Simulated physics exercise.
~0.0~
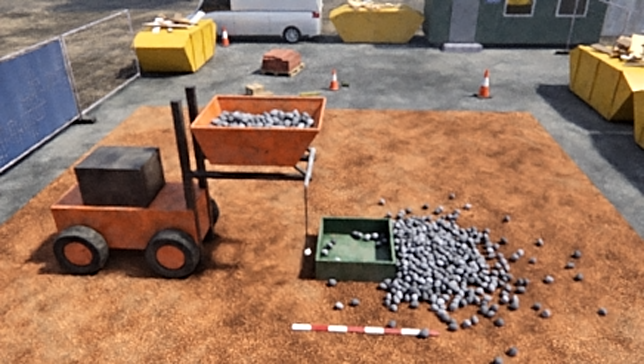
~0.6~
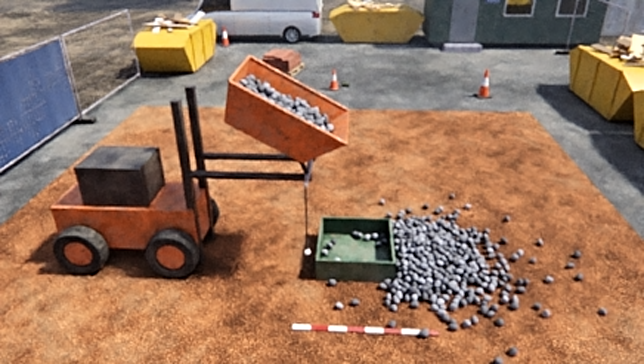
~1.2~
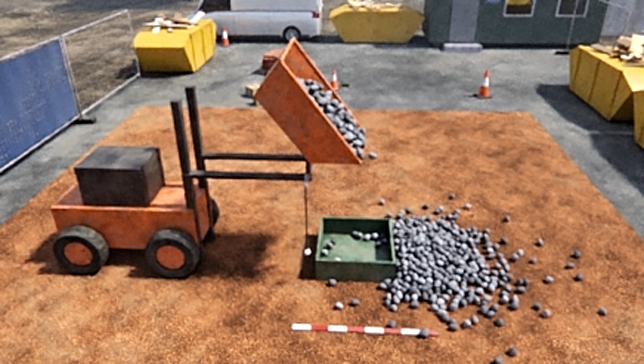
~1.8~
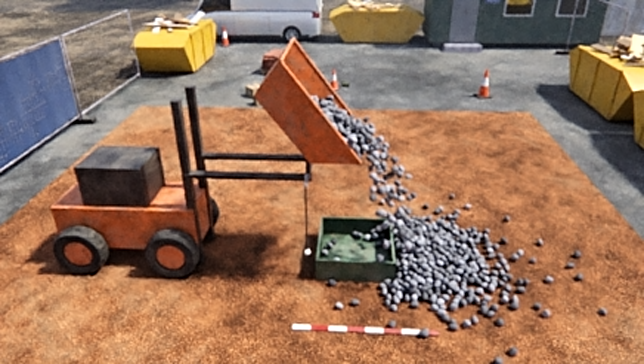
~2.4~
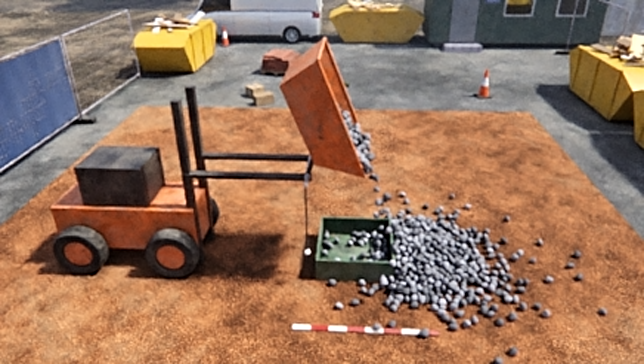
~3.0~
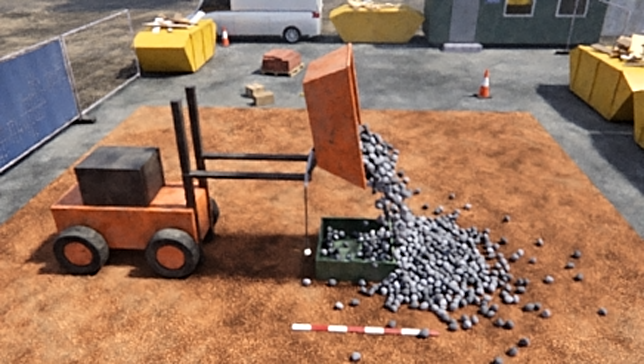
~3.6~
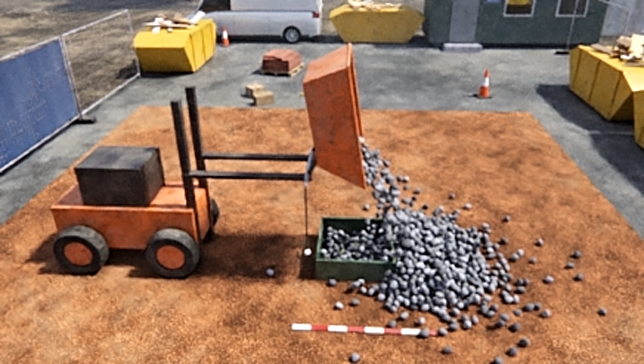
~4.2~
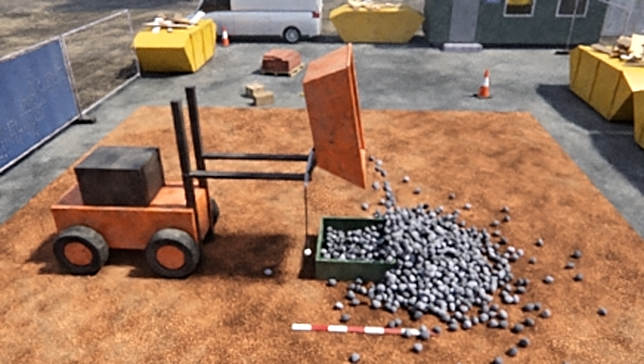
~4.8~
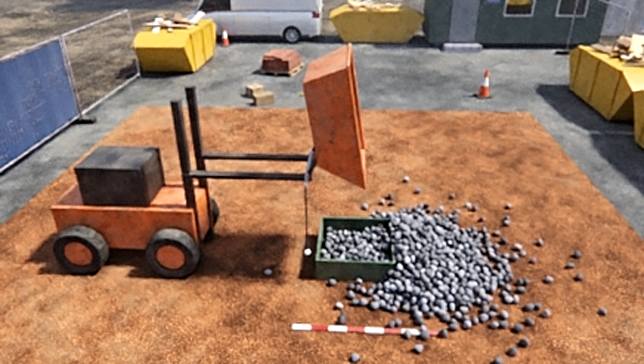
An orange skip full of grey stones is held up by a small orange fork truck on a reddish dirt yard, seen from above and to one side. Below it sits a low green bin, with earlier stones heaped at its right and a red and white striped bar in front; yellow containers and a white van stand behind. The skip tips steeply to the right, pauses as stones begin pouring out, then tips almost upright. The stones stream down, some into the bin, most onto the heap beyond. Finally the skip hangs empty above a fuller bin and a larger, spreading heap.
